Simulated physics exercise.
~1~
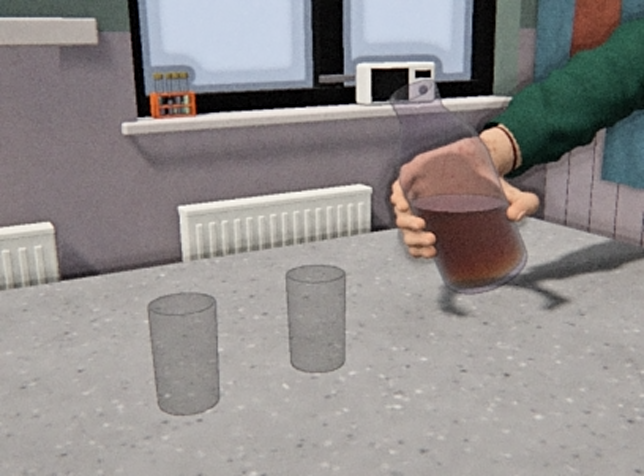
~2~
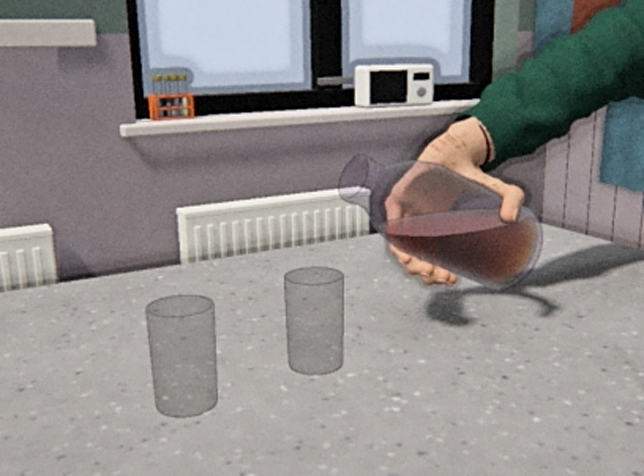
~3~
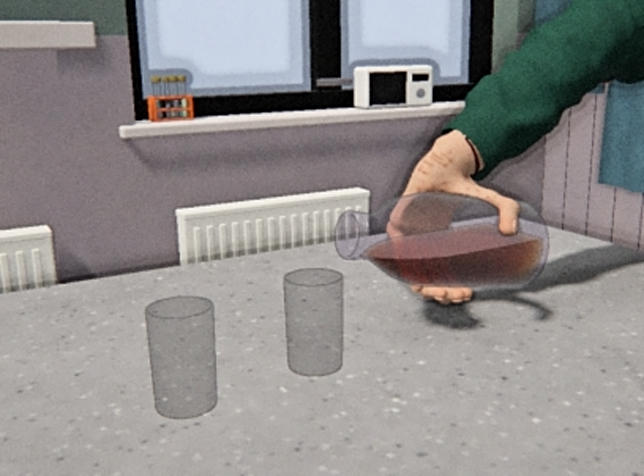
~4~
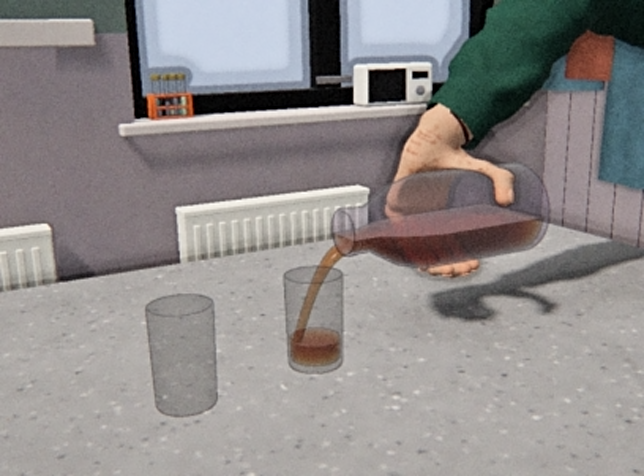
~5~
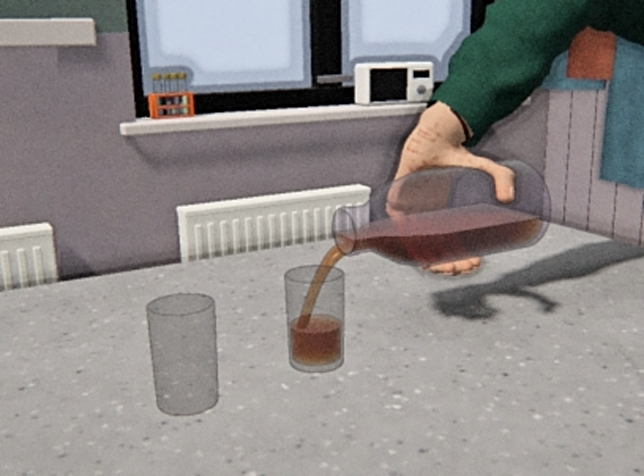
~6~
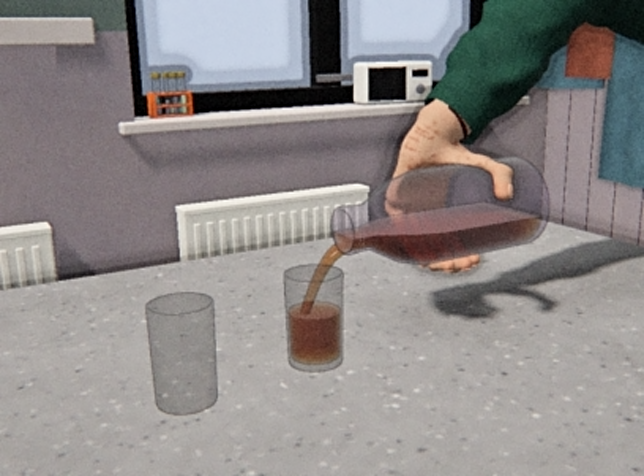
A hand in a green sleeve tilts a clear bottle of reddish-brown tea leftward above a grey speckled table until it lies on its side. Tea then streams from its mouth into the nearer-to-the-bottle of two empty glasses, and the level climbs to about half full while the left glass stays empty.
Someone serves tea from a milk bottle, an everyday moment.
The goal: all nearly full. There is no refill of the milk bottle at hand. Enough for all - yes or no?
Yes.
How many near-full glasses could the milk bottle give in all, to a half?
Near 3.5, I'd say.
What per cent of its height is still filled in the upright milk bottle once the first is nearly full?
I'd say near 25 in a hundred.
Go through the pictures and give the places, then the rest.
The milk bottle is on its way; milk bottle (450, 182) tipped 25° with all of its load; two glasses, the last at (186, 349), in the first picture.
The tea nears the lip; milk bottle (434, 214) tipped 65° with all of its load; the first is empty, in the second picture.
The tea nears the lip; milk bottle (434, 240) tipped 80° with all of its load; two glasses, the last at (183, 352), in the third picture.
Pouring; milk bottle (433, 219) tipped 90° with nearly all of its load; the first is about a quarter full, in the fourth picture.
Pouring; milk bottle (434, 217) tipped 90° with nearly all of its load; two glasses, the last at (185, 350), in the fifth picture.
Pouring; milk bottle (433, 215) tipped 90° with about three quarters of its load; the first is about half full, in the sixth picture.
A moment on, the first is about three quarters full.
Further on, the first is done and the milk bottle has about three quarters of its load.
When it is over, both are full and about half of the tea is over.
